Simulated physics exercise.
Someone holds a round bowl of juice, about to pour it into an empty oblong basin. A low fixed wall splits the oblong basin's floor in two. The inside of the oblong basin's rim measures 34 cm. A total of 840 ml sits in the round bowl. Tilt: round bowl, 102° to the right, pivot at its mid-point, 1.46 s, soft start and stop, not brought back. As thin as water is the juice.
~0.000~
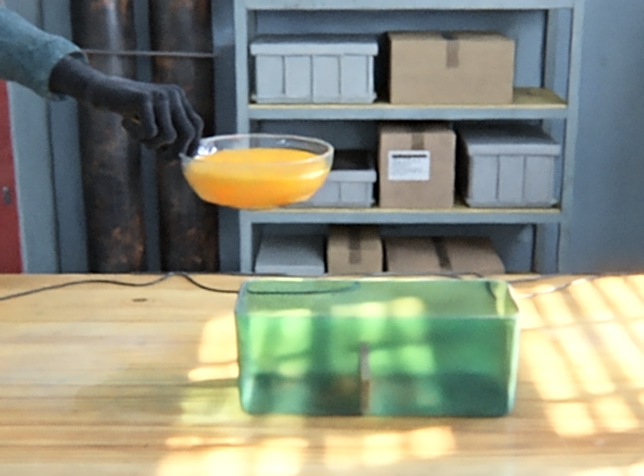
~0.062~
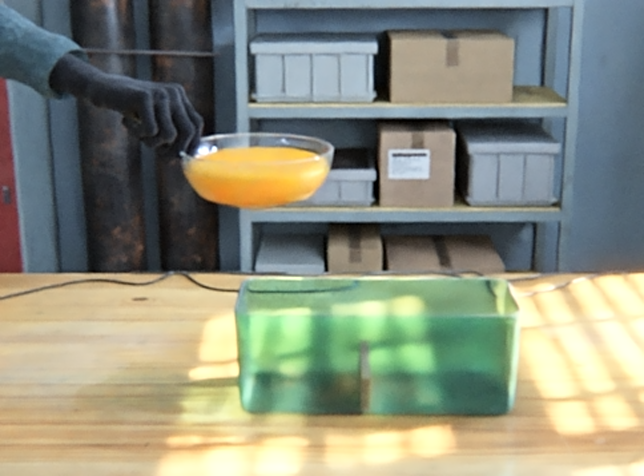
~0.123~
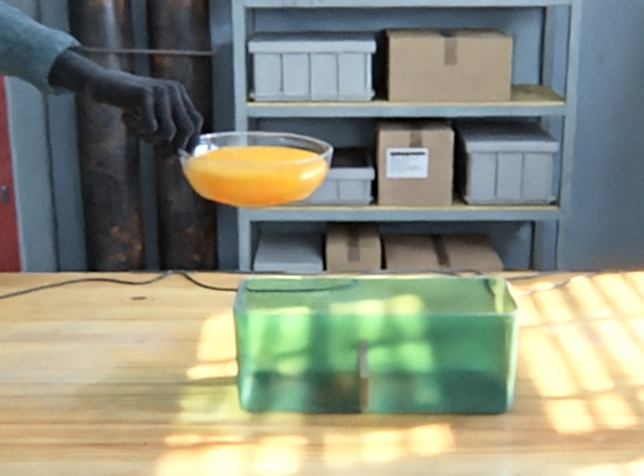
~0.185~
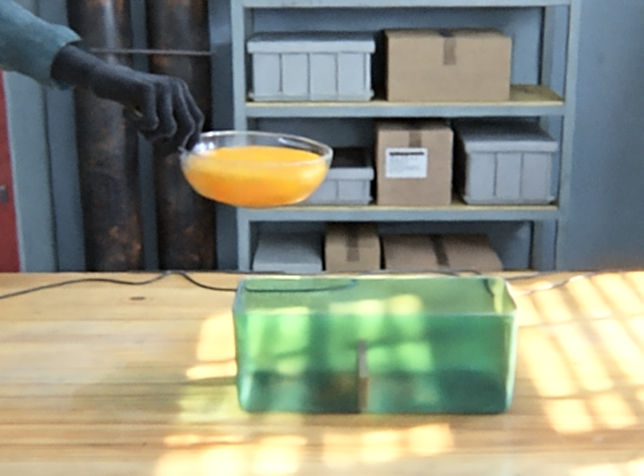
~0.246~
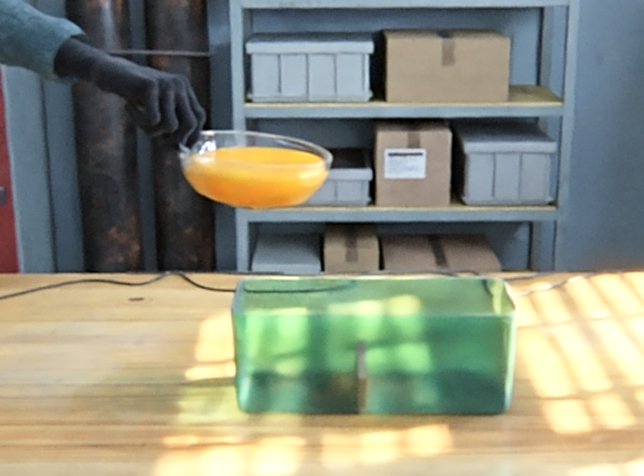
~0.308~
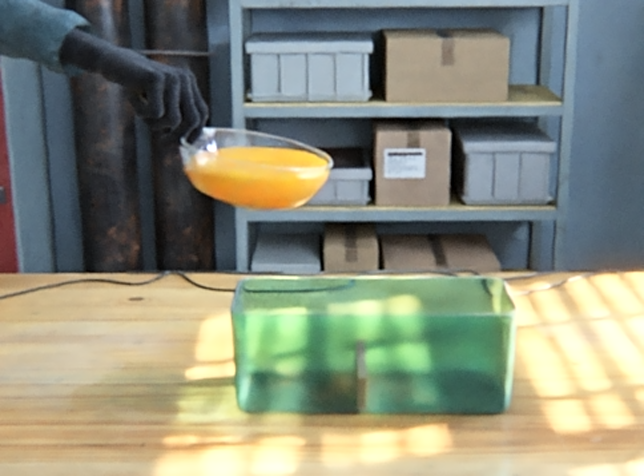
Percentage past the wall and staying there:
69 percent.
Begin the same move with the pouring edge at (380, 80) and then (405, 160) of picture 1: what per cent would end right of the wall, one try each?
Roughly 90 per cent the first time and 95 per cent the second.
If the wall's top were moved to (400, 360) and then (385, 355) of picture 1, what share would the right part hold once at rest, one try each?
One try each: Around 35 percent and then around 50 percent.
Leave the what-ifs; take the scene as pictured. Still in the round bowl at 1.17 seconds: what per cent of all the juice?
Around 2 in a hundred is still there.
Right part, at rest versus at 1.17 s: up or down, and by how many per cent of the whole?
I'd say it shrinks by some 2.
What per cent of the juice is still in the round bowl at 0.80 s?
I'd put it near 36 percent.
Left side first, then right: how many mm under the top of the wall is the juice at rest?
Left 30 mm, right 18 mm.
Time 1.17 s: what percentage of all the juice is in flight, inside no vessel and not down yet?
Estimate: Around 4 per cent.
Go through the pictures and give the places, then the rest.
The first picture shows tilt 0°; pouring edge (332, 151); surface from (185, 162) to (329, 162); the oblong basin's rim runs from (239, 298) to (514, 299); the wall's top is at (365, 360).
The second picture shows tilt 0°; pouring edge (332, 150); surface from (185, 161) to (328, 161).
The third picture shows tilt 2°; pouring edge (331, 151); surface from (185, 159) to (327, 161).
The fourth picture shows tilt 4°; pouring edge (331, 154); surface from (184, 158) to (327, 162).
The fifth picture shows tilt 7°; pouring edge (330, 159); surface from (184, 159) to (327, 163).
The sixth picture shows tilt 11°; pouring edge (331, 163); surface from (186, 159) to (327, 162).
Then, 0.80 s in, the tilt is 59° and 37 per cent is still to pour, 2 is left of the wall and 24 right of it.
Then, 1.17 s in, the tilt is 92° and 2 per cent is still to pour, 22 is left of the wall and 71 right of it.
Then, 1.55 s in, the tilt is 102° and 0 per cent is still to pour, 29 is left of the wall and 70 right of it.
Then, 1.96 s in, the tilt is 102° and 0 per cent is still to pour, 30 is left of the wall and 69 right of it.
Finally, 30 per cent lies left of the wall, 69 right of it and 1 outside.
